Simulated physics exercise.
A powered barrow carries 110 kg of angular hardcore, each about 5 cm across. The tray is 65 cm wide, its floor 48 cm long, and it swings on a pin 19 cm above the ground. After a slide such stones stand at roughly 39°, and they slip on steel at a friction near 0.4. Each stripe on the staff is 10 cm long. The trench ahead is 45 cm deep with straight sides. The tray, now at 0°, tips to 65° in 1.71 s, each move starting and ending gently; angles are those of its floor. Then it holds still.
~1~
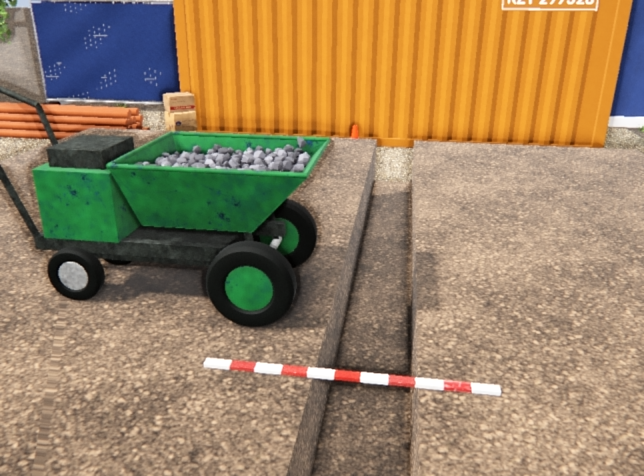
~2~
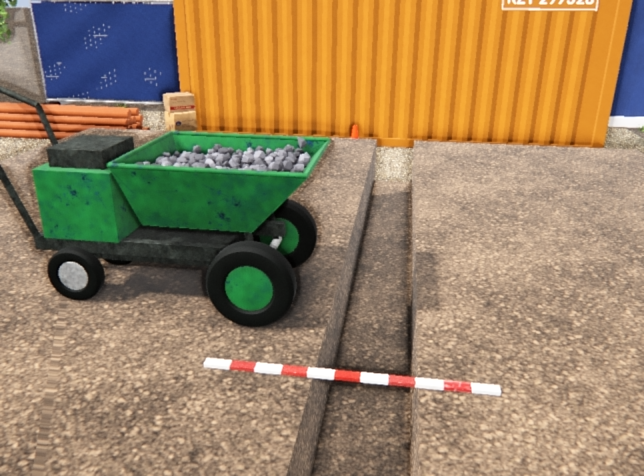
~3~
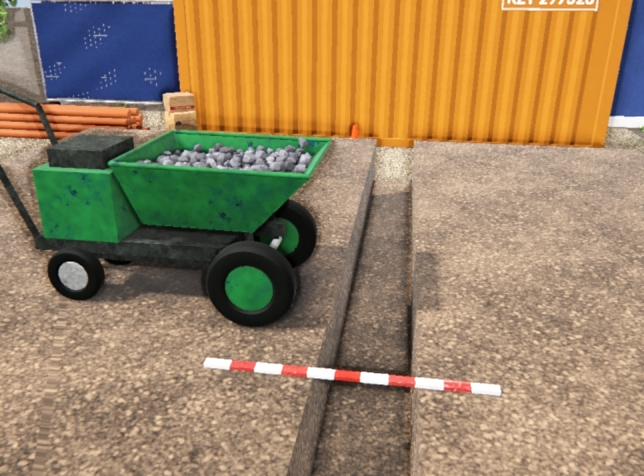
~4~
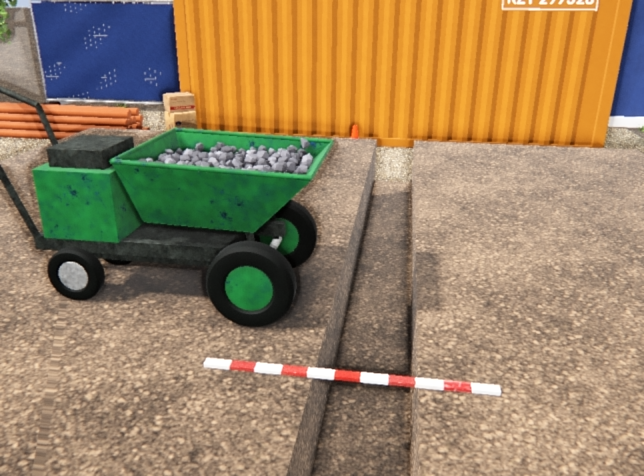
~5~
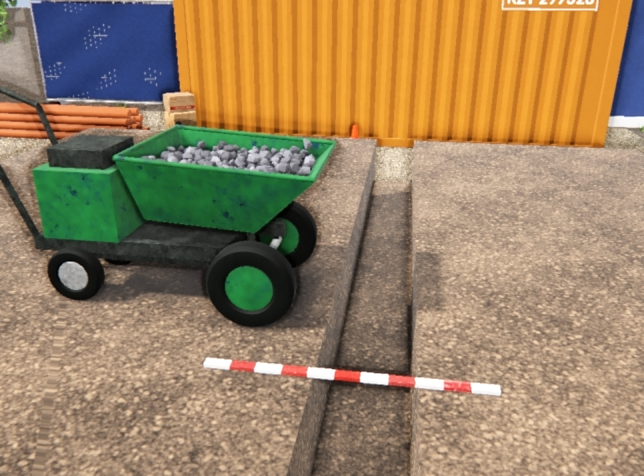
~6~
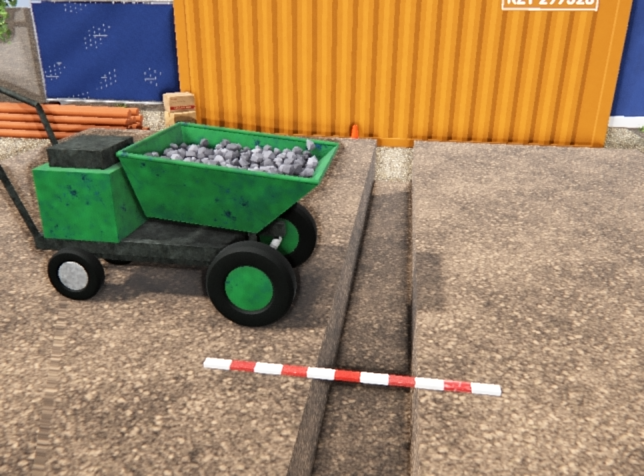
A green powered barrow loaded with grey stones stood still beside a narrow trench, with a red and white striped staff lying across it, then its tray slowly tilted slightly forward to the right.
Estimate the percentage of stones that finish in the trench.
About 65 per cent.
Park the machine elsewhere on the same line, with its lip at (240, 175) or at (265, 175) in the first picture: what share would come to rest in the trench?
About 80 and 80 per cent.
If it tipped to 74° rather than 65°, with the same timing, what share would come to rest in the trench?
It would be near 80 per cent.
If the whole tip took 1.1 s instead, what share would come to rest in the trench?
It would be near 60 per cent.
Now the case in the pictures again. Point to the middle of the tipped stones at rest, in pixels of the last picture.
Their middle is at about (393, 370).
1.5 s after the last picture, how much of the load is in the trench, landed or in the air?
About 10 per cent by then.
Then, 1.0 s after the last picture the floor is at 55°, 100 % in the tray; the foremost stones are at (370, 242).
Then, 1.5 s after the last picture the floor is at 65°, 85 % in the tray, 12 % in the trench, 3 % past the trench; the foremost stones are at (434, 303).
Then, 1.9 s after the last picture the floor is at 65°, 58 % in the tray, 26 % in the trench, 16 % past the trench; the foremost stones are at (483, 310).
Then, 3.8 s after the last picture the floor is at 65°, 18 % in the tray, 65 % in the trench, 18 % past the trench; the foremost stones are at (500, 315).
